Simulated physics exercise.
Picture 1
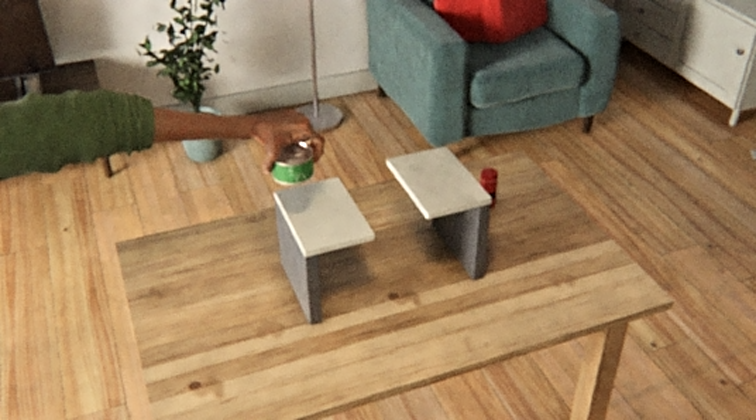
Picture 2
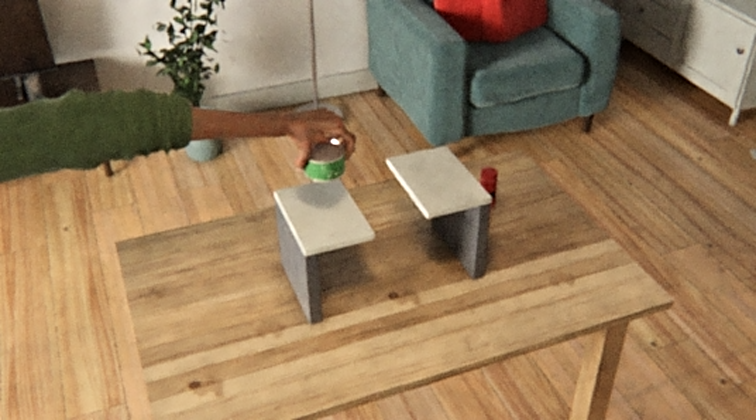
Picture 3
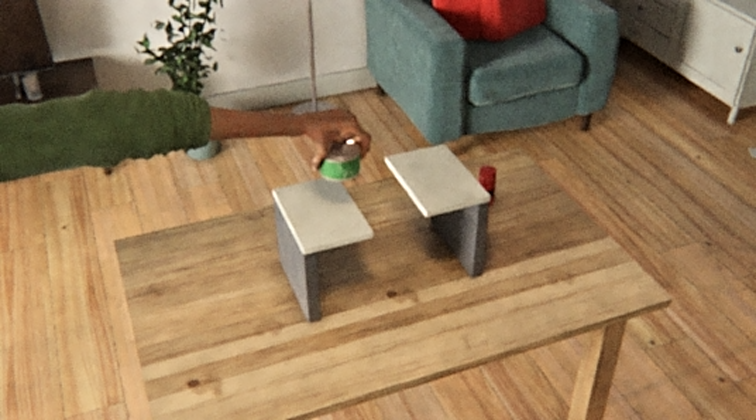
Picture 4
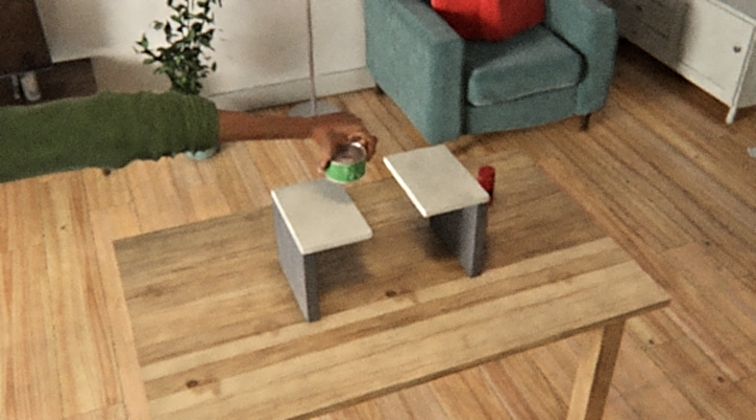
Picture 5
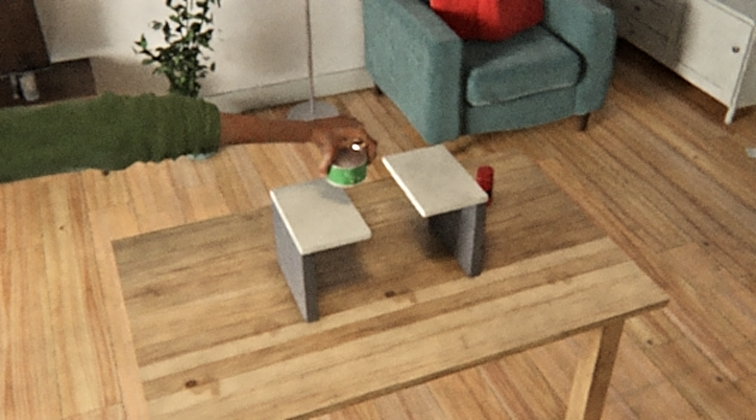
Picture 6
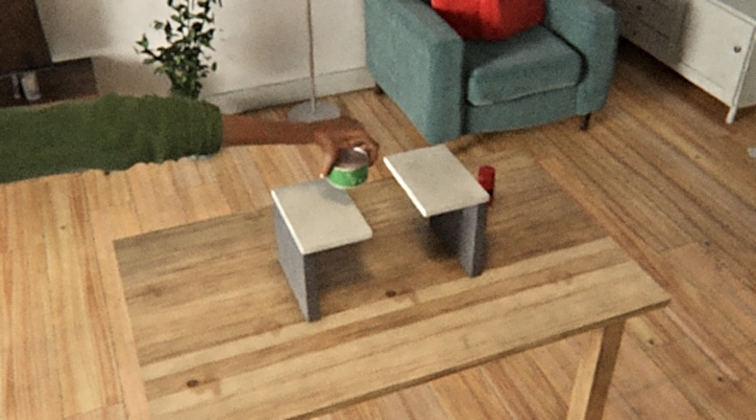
The clip shows a hand holding a green tub above a wooden table with two raised platforms and a red shaker; the hand moves the tub a short way right, then keeps it nearly still in the air.
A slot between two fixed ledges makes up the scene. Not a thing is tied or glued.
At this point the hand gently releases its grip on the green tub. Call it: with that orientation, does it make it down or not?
It does not make it down.
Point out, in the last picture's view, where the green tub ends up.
The object finishes roughly at pixel (349, 193).
Then, 0.20 s on from there, green tub shifted a little near (349, 186).
Then, 0.30 s on from there, green tub shifted about its own width near (349, 191).
Then, 0.40 s on from there, green tub shifted about its own width near (349, 193).
In the end, moved from the start, green tub; red shaker unmoved. At the end, from the last picture's camera, green tub near (349, 193). The tub stays on top.
